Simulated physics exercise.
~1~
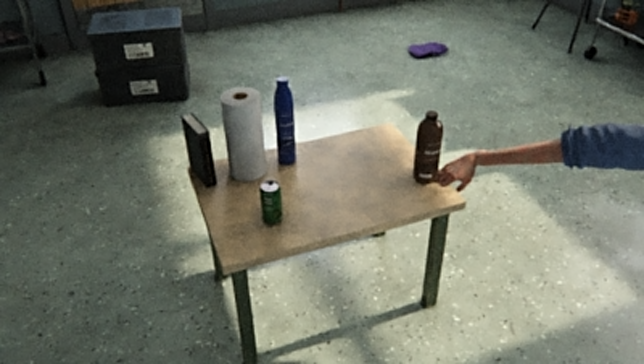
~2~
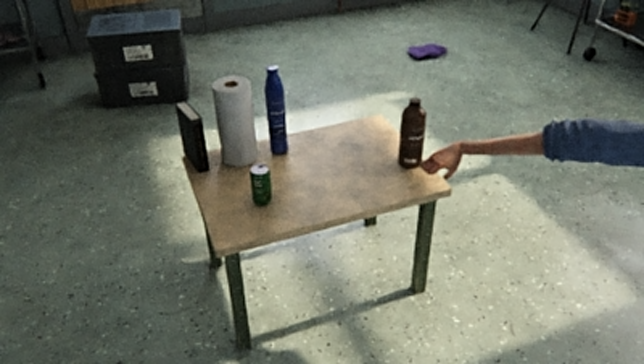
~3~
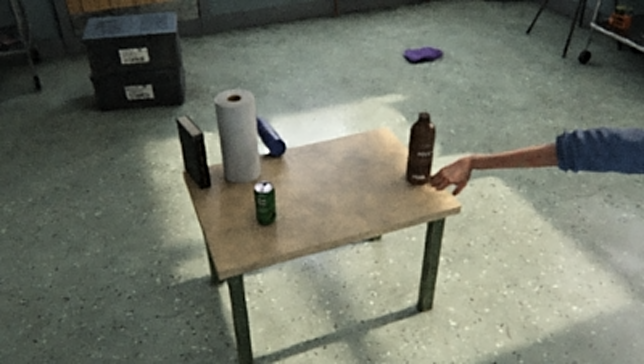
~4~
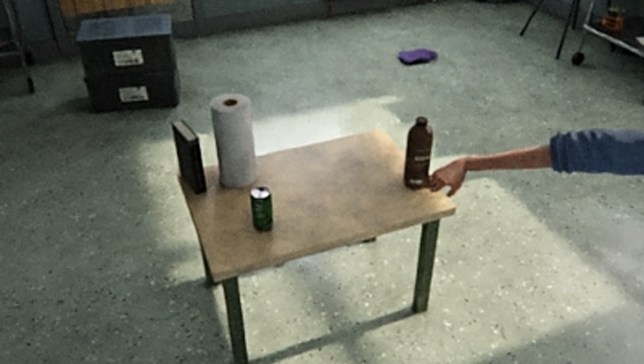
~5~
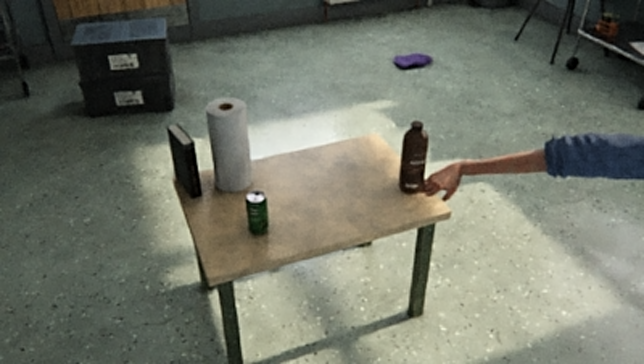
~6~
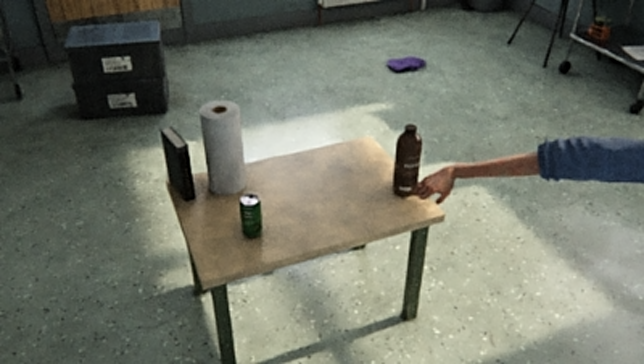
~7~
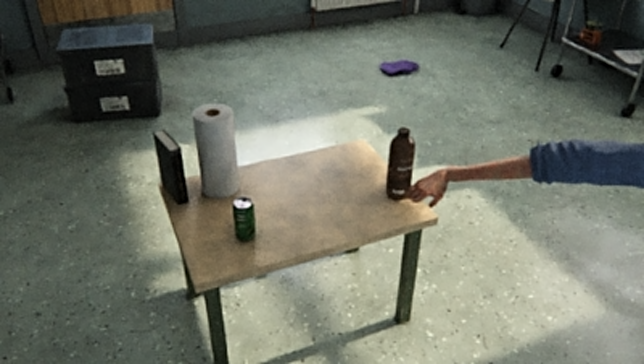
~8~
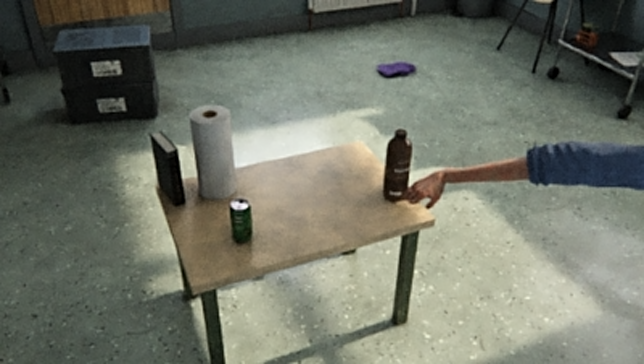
A small wooden side table stands on a speckled floor, holding a black book, a white roll, a blue bottle, a green can and a brown bottle, while a hand reaches in from the right beside the brown bottle. The table shifts slightly away, then comes back toward the viewer. As it returns, the blue bottle tips over behind the white roll and drops out of sight past the far edge. The hand stays by the table's right side as the view drifts right. At the end, the book, roll, can and brown bottle still stand upright on the tabletop.
